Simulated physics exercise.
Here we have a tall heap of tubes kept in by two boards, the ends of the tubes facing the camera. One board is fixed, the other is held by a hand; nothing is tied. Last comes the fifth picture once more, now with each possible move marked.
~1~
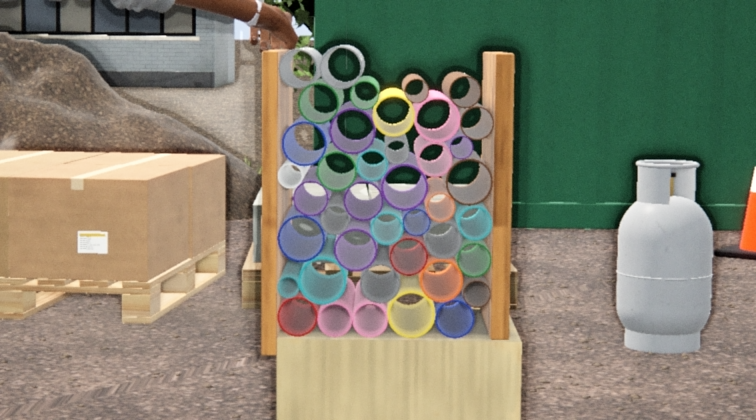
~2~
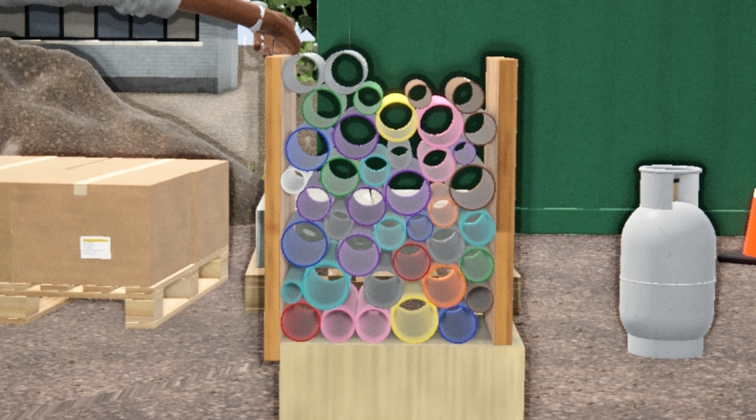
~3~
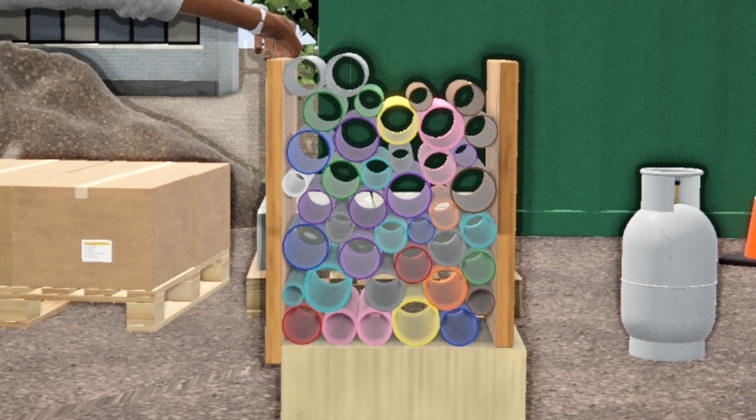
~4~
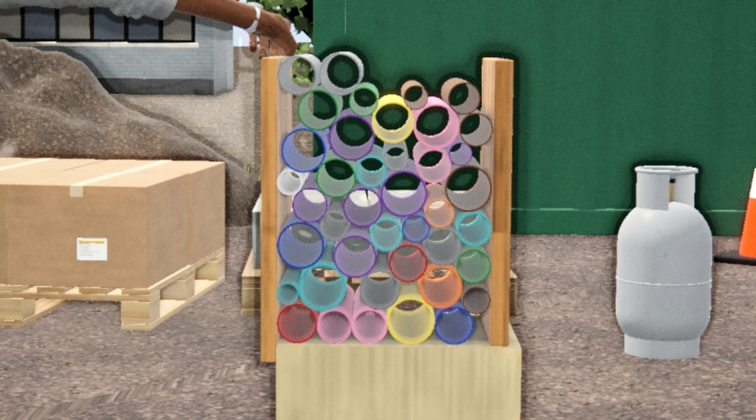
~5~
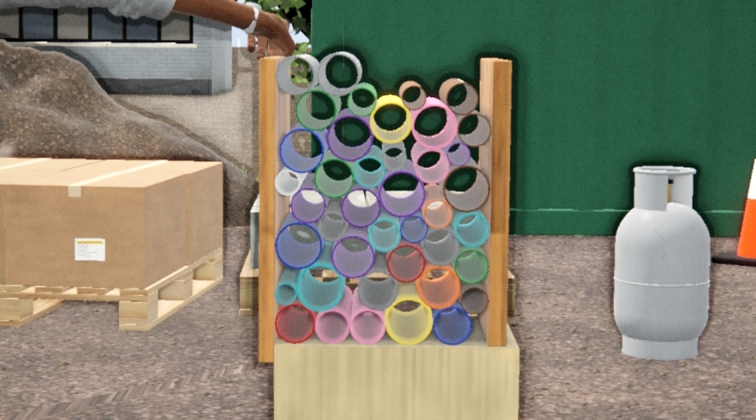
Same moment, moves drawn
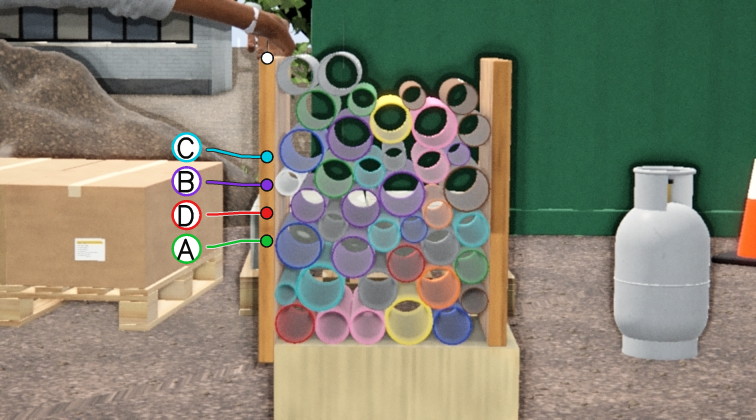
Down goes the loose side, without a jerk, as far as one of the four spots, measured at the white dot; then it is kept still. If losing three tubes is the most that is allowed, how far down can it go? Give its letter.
The lowest mark that will do is B.
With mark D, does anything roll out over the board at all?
At D: Yes.
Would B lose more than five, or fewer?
At B, fewer than five.
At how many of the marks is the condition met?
Two of them.
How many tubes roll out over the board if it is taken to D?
The count is five.
On the marked copy, A at (266, 241); B at (267, 185); C at (267, 157); D at (267, 213); the white dot at (267, 58).
With B. Early on, top of the board (275, 114).
Further on, top of the board (275, 179).
At the end, top of the board (275, 185), three out over the board.
As for the rest, A more than three out over the board; C three out over the board; D more than three out over the board.
